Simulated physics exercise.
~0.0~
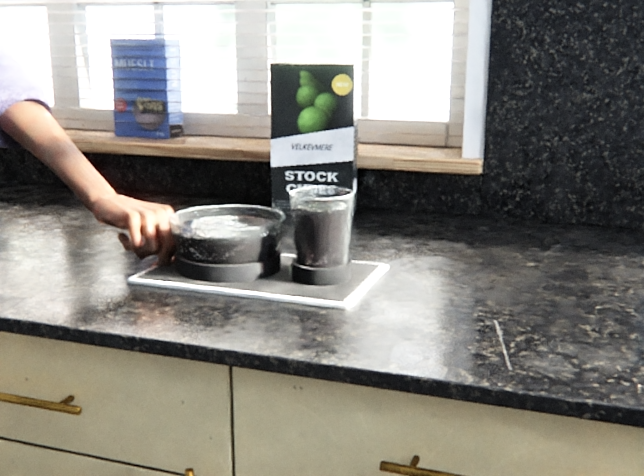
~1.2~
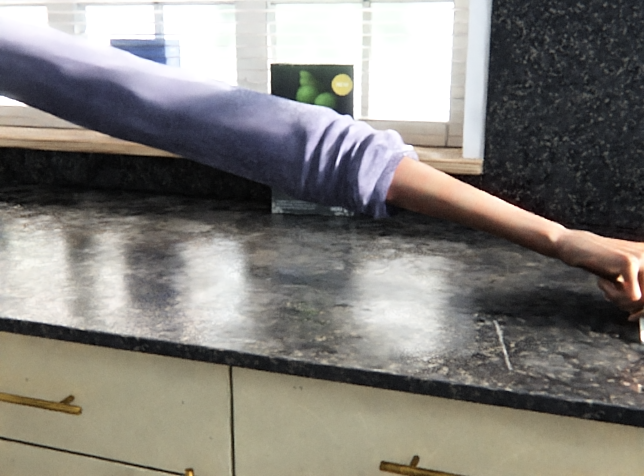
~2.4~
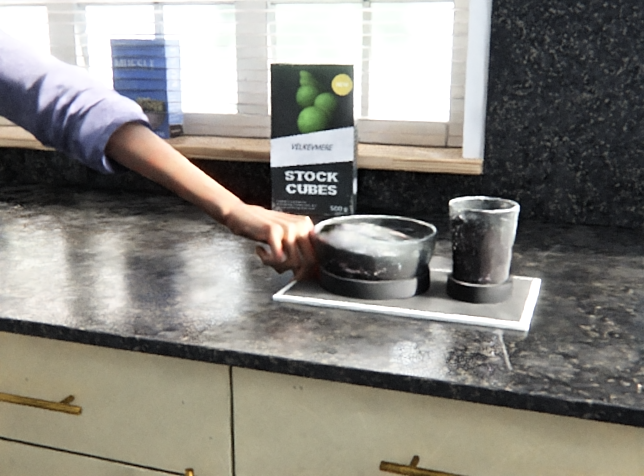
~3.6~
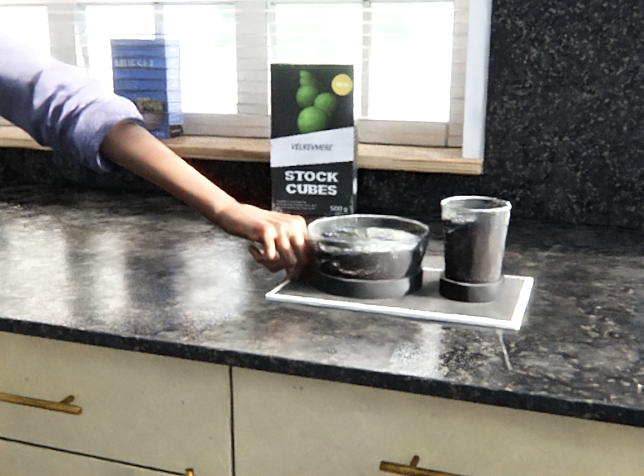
A hand gripped a bowl on a tray that also held a tumbler, slid the tray far to the right along a dark countertop, then drew it partway back left, where it came to rest in front of the stock cubes box.
